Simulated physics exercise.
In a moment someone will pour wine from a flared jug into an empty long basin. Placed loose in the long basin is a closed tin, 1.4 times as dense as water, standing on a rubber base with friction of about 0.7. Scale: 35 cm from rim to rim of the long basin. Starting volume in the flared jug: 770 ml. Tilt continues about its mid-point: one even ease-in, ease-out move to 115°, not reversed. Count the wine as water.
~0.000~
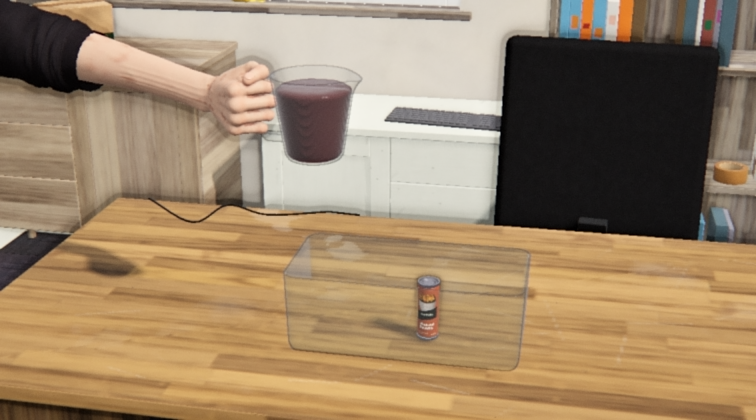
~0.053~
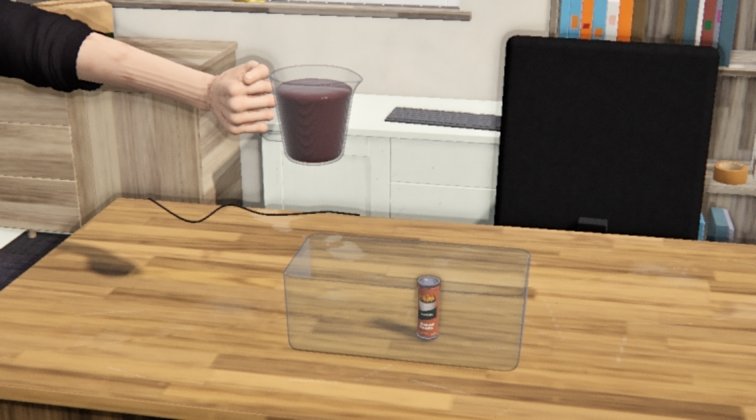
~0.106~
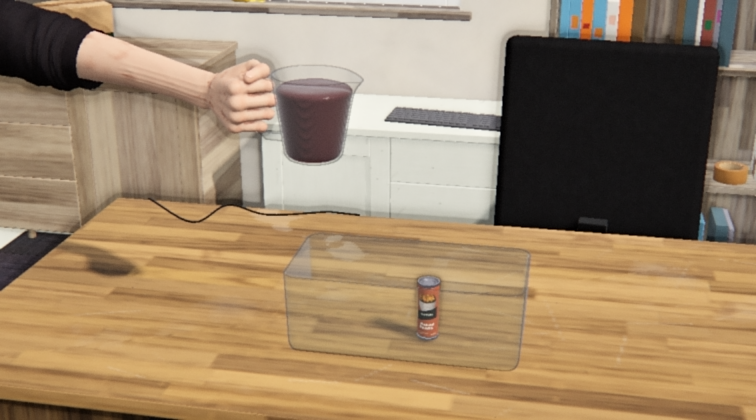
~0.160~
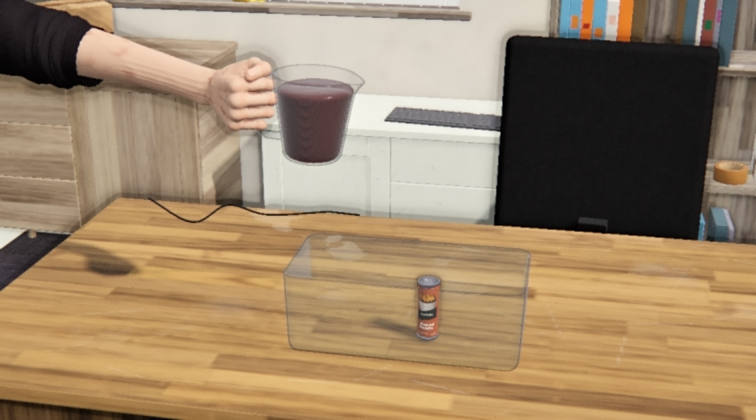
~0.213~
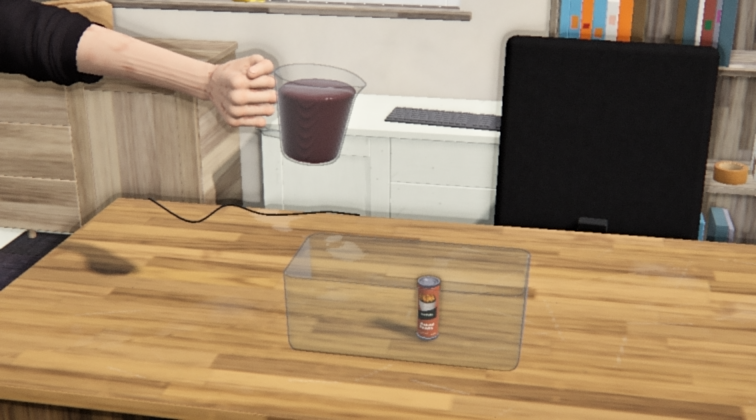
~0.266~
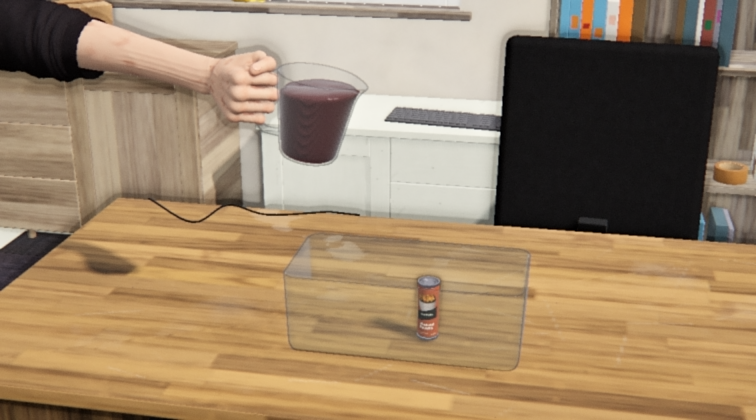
A jug of dark red liquid, held up by a hand reaching in from the left, stayed still at first, then tilted slightly to the right above a clear basin with a small can inside.
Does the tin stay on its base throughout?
Bet it can't stay vertical.
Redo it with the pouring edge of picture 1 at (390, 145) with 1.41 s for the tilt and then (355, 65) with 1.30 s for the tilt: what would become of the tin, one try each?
In the first try it remains standing; in the second it comes down.
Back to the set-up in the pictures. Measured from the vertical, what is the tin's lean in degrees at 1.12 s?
The tilt is near 0°.
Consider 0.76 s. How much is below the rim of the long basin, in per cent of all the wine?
The basin holds roughly 5 in a hundred parts at that moment.
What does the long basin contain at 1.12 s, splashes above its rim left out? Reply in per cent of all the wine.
The share is close to 62 percent.
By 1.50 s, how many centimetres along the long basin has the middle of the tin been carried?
Estimate: Around 7 cm.
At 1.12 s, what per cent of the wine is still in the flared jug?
Around 14 percent of it.
After 0.76 s the tilt is 64° and 74 per cent is still to pour; the tin stands where it began.
After 1.12 s the tilt is 103° and 13 per cent is still to pour; the tin stands where it began.
After 1.50 s the tilt is 115° and 0 per cent is still to pour; the tin lies on its side.
After 1.91 s the tilt is 115° and 0 per cent is still to pour; the tin lies on its side.
In the end the tin lies on its side.
